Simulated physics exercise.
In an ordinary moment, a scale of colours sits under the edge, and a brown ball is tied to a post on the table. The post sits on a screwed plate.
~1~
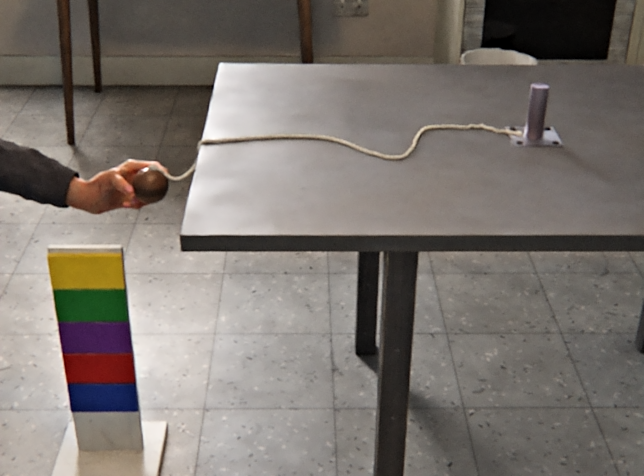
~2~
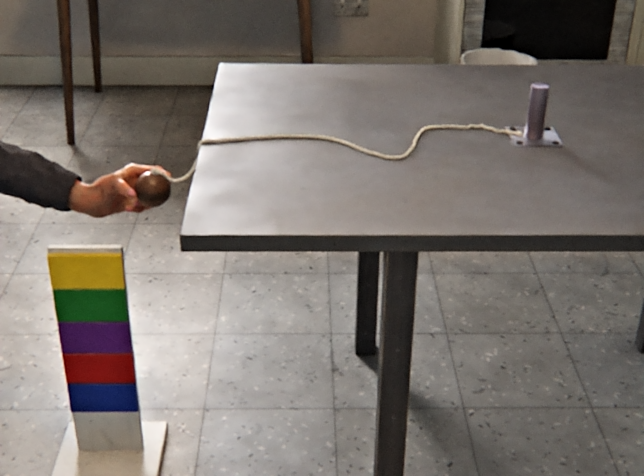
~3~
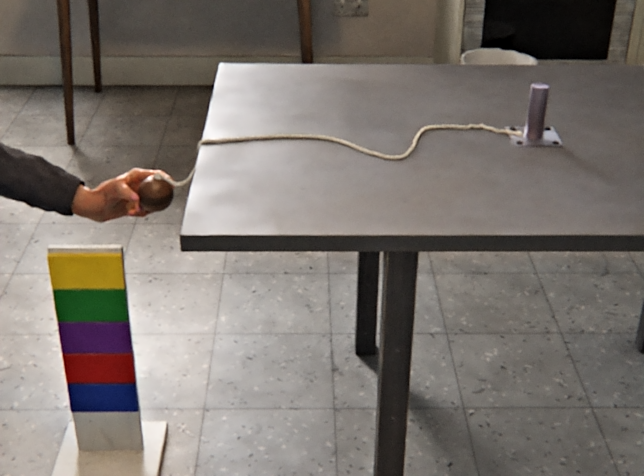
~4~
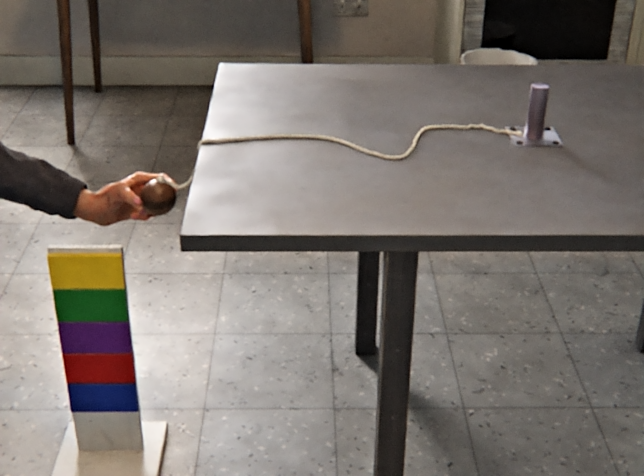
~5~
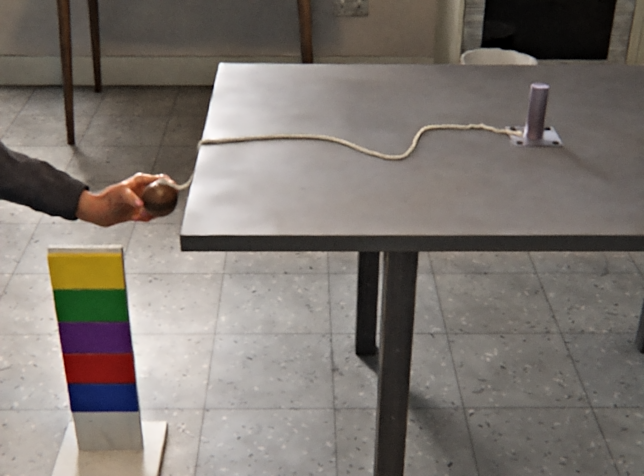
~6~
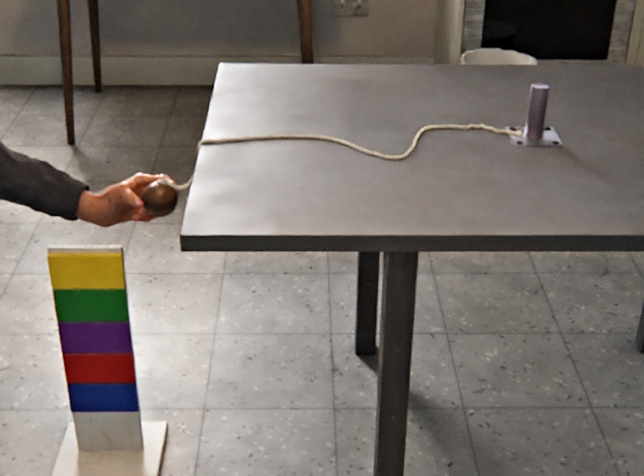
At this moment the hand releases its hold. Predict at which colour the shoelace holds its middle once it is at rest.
At green, I would say.
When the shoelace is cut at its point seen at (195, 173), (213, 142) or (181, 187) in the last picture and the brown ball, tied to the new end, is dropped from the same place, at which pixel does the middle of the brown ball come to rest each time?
First (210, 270), then (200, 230), then (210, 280).
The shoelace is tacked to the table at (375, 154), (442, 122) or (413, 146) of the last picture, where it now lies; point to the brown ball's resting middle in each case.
Near (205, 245), then (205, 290), then (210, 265).
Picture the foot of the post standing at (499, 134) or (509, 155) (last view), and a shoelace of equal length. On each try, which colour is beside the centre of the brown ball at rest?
It comes out purple the first time and purple the second time.
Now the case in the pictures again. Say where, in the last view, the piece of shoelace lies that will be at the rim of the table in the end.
Look close to (283, 136) - that's the one.
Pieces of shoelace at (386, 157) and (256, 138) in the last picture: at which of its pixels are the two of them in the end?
Point one: (317, 140); point two: (201, 172).
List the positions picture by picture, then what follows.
Brown ball (150, 185); yellow (86, 273); green (90, 306); purple (95, 338); red (99, 369); blue (102, 399), in the first picture.
Brown ball (153, 189); shoelace through (483, 126) (419, 134) (380, 156) (304, 137) (221, 141), in the second picture.
Brown ball (155, 194), in the third picture.
Brown ball (158, 198); shoelace through (483, 126) (419, 134) (380, 156) (304, 137) (221, 141), in the fourth picture.
Brown ball (160, 199), in the fifth picture.
Brown ball (160, 199); shoelace through (483, 126) (419, 134) (380, 156) (304, 137) (221, 141), in the sixth picture.
Soon after, ball near (204, 285); level with yellow.
After that, ball near (210, 292); level with green.
In the end, ball near (205, 299); level with green. Its centre hangs level with the green band.
